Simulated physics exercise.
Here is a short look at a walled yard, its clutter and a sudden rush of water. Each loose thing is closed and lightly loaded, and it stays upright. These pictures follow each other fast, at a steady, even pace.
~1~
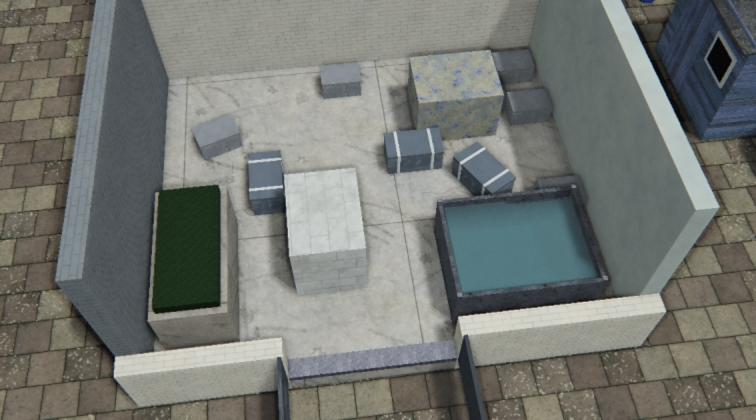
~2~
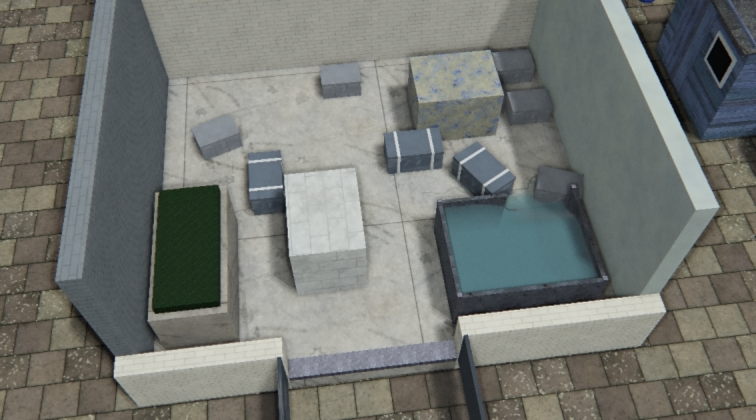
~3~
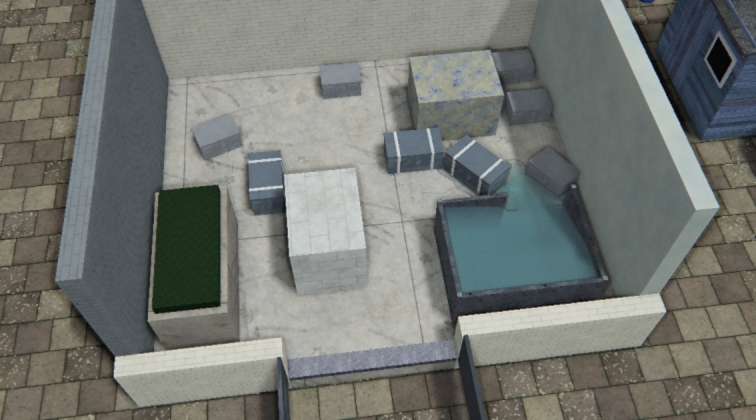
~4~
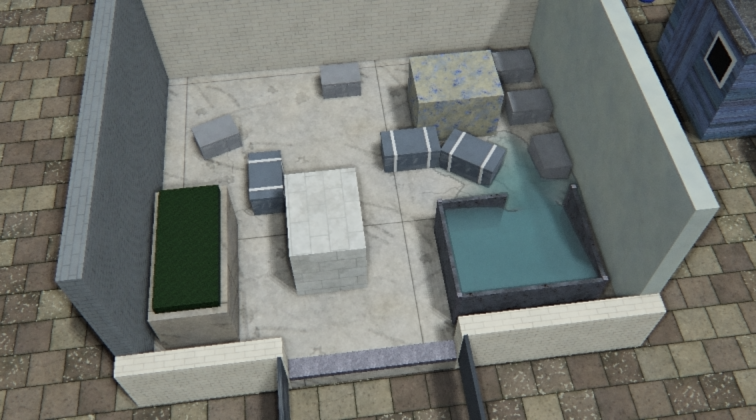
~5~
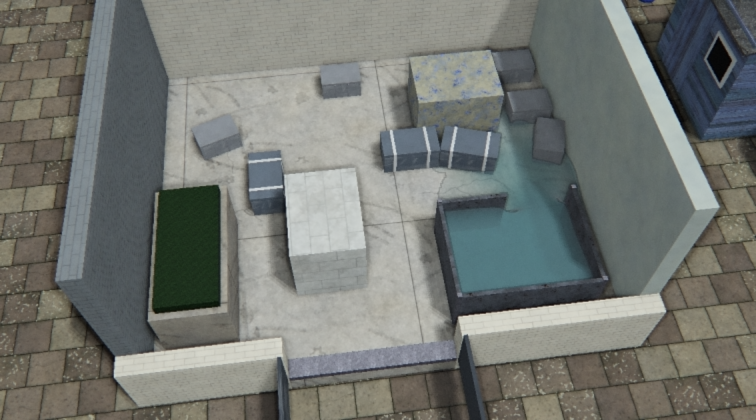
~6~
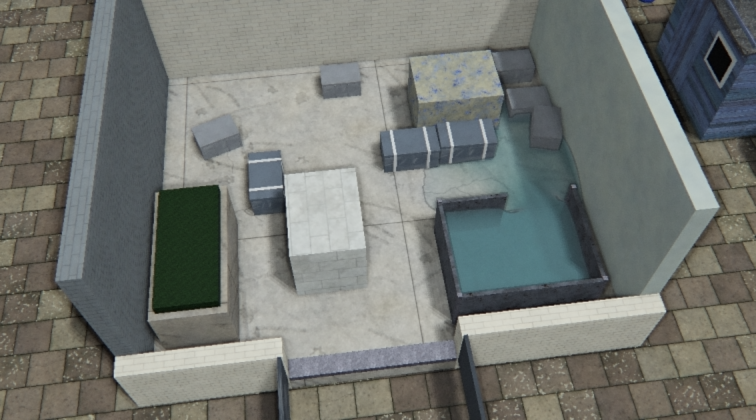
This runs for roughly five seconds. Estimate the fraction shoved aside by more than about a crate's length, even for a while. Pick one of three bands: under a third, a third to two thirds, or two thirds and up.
Two thirds and up.
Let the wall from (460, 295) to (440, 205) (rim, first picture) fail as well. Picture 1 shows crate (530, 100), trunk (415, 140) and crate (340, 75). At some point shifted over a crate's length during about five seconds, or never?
Results in order: Stayed short / stayed short / cleared that distance.
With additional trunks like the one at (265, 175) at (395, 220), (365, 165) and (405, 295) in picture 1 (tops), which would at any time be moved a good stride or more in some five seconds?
Going by the order given: Stays in place, travels that far, stays in place.
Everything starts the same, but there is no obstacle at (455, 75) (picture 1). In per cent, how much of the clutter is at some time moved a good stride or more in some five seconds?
Something like 80 percent of the things.
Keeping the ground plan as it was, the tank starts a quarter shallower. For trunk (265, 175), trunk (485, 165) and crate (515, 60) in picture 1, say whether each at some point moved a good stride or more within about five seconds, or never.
The first one: Doesn't reach it. The second: Reaches it. The third: Reaches it.
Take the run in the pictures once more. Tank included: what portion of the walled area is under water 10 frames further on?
Something like 45 in a hundred.
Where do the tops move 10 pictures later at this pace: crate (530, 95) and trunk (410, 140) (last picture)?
Estimate: First at (520, 50), second at (352, 171), approximately.
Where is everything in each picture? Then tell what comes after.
A crate at (563, 189) rests on the ground; a trunk at (484, 167), on the bottom; 0 of 8 have shifted, in the first picture.
A crate at (561, 181) rests on the ground, close to its start; a trunk at (484, 166) rests on the ground; 1 of 8 have shifted, in the second picture.
A crate at (554, 166) rests on the ground, a stride from its start; a trunk at (478, 159), on the bottom, close to its start; 2 of 8 have shifted, in the third picture.
A crate at (552, 150), on the bottom, a stride from its start; a trunk at (473, 150), on the bottom, a stride from its start; 3 of 8 have shifted, in the fourth picture.
A crate at (551, 134) rests on the ground, a stride from its start; a trunk at (471, 142) rests on the ground, a stride from its start; 3 of 8 have shifted, in the fifth picture.
A crate at (548, 121), afloat, a stride from its start; a trunk at (467, 133) rests on the ground, a stride from its start; 4 of 8 have shifted, in the sixth picture.
A moment on, 3 of 8 are well off their spots; 3 afloat.
Next, 4 of 8 are well off their spots; 3 afloat.
Later, 6 of 8 are well off their spots; 4 afloat.
In the end, 7 of 8 are well off their spots, and 7 have been at some point; 6 afloat.
